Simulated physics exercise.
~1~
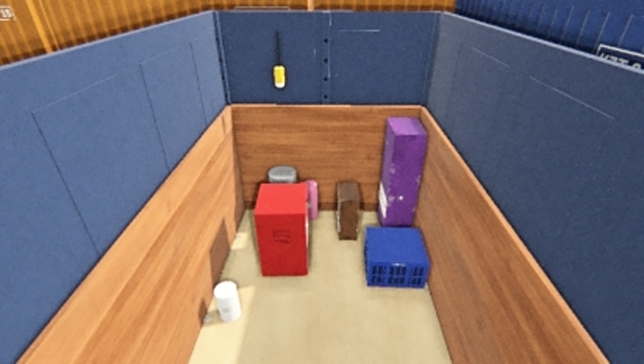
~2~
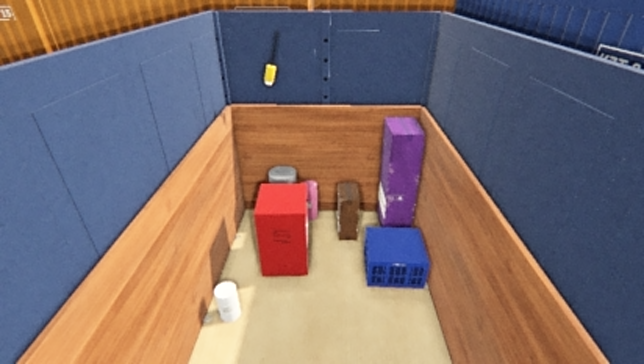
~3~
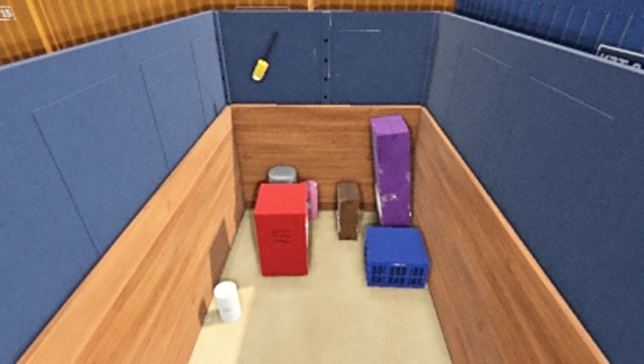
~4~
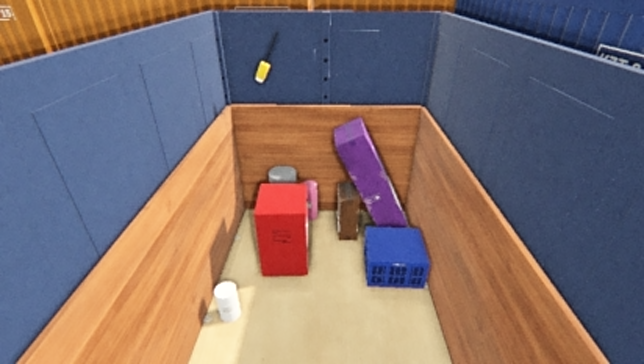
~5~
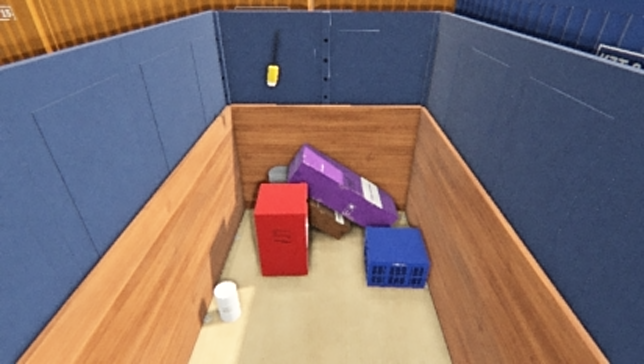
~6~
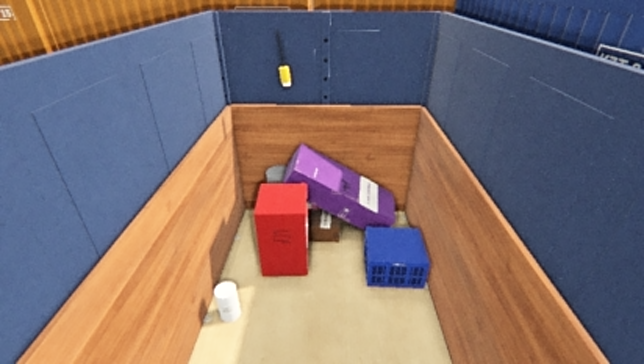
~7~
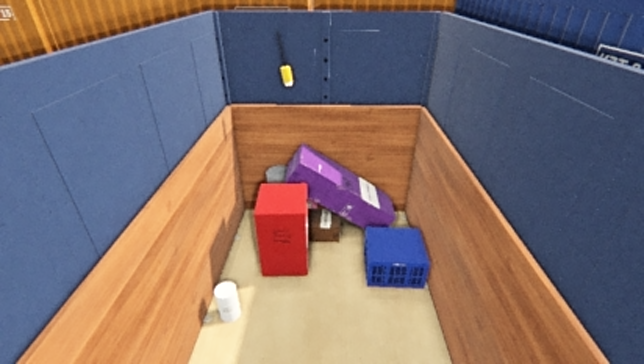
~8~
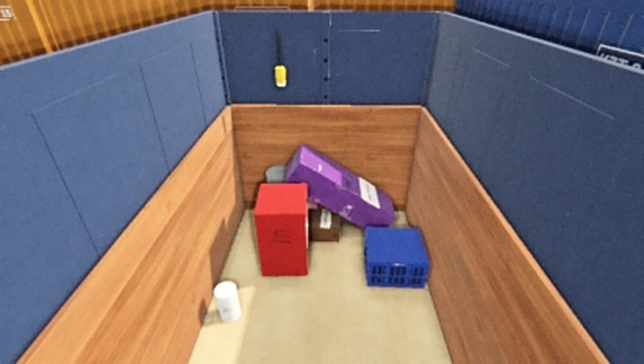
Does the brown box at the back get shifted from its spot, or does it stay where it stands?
The brown box gets shifted from its spot. The purple box tips left onto it, and it ends up on its side.
